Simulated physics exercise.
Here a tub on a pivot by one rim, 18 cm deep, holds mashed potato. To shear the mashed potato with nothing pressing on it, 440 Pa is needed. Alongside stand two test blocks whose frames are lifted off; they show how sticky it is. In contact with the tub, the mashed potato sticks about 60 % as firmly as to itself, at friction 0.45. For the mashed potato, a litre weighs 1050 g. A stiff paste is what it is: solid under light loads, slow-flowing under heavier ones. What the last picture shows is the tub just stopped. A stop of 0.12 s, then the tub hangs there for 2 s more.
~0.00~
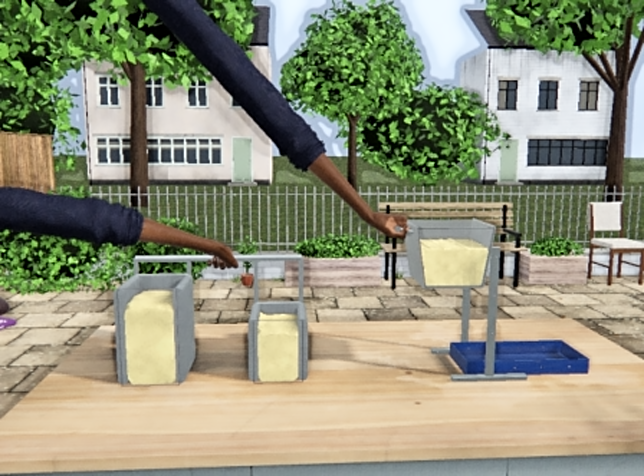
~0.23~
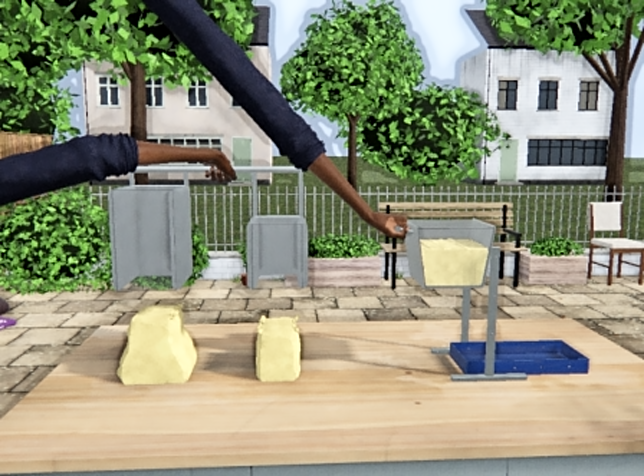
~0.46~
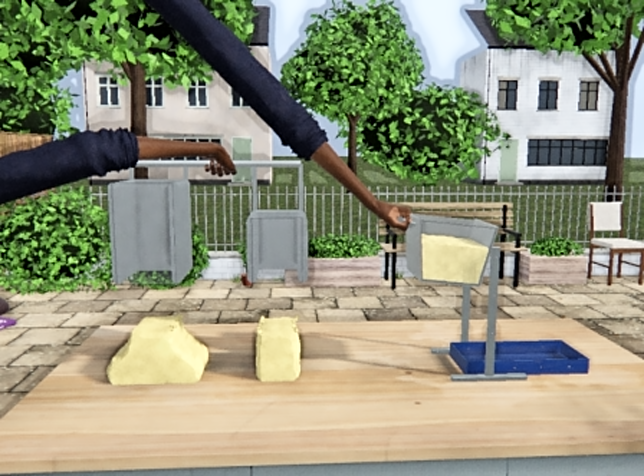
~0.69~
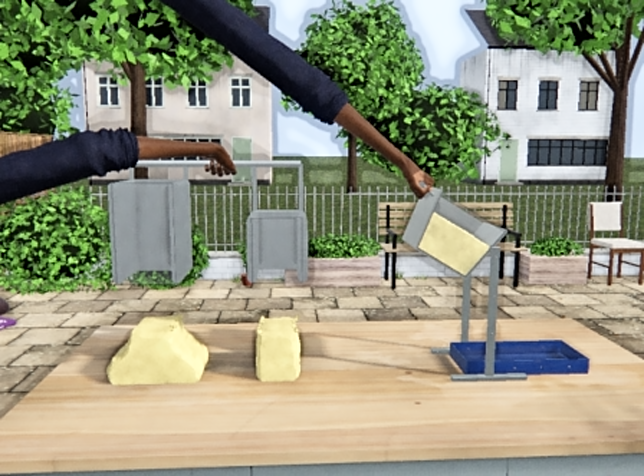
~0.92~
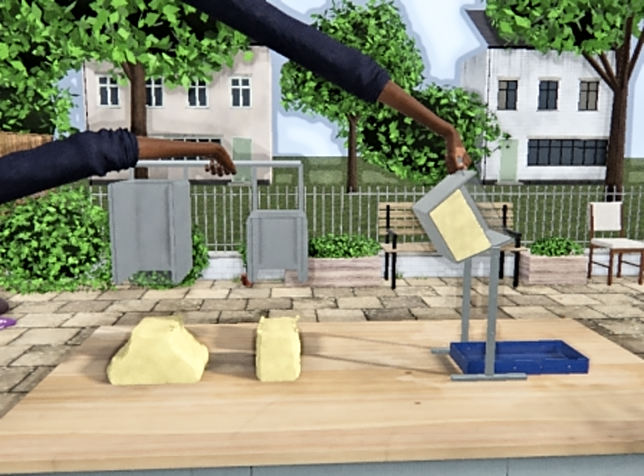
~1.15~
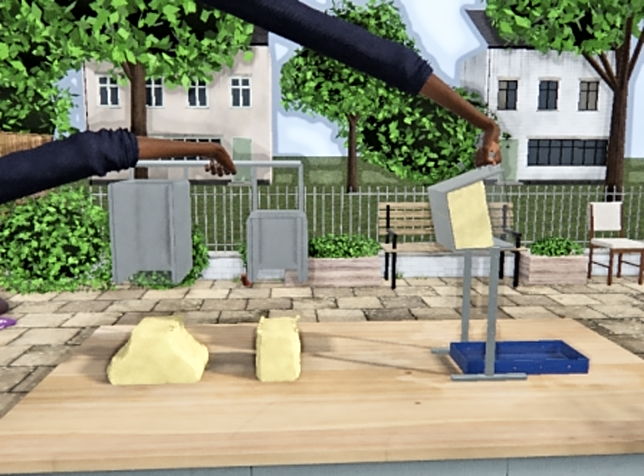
In a paved garden with trees, a railing, a bench and pale houses behind, a still, front-on view takes in a wooden tabletop. Two pale yellow blocks in grey casings stand left and centre, and a grey tub of the same mash sits on a stand by a blue tray at right. One hand lifts the casings, the left block slumping wider, while another steeply tilts the tub, its mash staying inside.
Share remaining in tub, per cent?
Approx. 100 %.
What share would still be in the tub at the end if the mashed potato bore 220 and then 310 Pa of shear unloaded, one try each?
70 in a hundred, followed by 100 in a hundred.
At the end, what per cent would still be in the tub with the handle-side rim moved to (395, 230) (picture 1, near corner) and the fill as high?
95 %.
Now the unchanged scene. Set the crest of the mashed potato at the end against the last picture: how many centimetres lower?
The top ends up some 1 cm below its level in the last picture.
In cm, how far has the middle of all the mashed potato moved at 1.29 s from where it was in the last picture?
Roughly 1 centimetres.
By 1.29 s, the tub is at 78 degrees and holds 100 %.
By 1.46 s, the tub is at 78 degrees and holds 100 %.
By 1.63 s, the tub is at 78 degrees and holds 100 %.
By 1.80 s, the tub is at 78 degrees and holds 100 %.
By 3.15 s, at the end, the tub is at 78 degrees and holds 100 %.
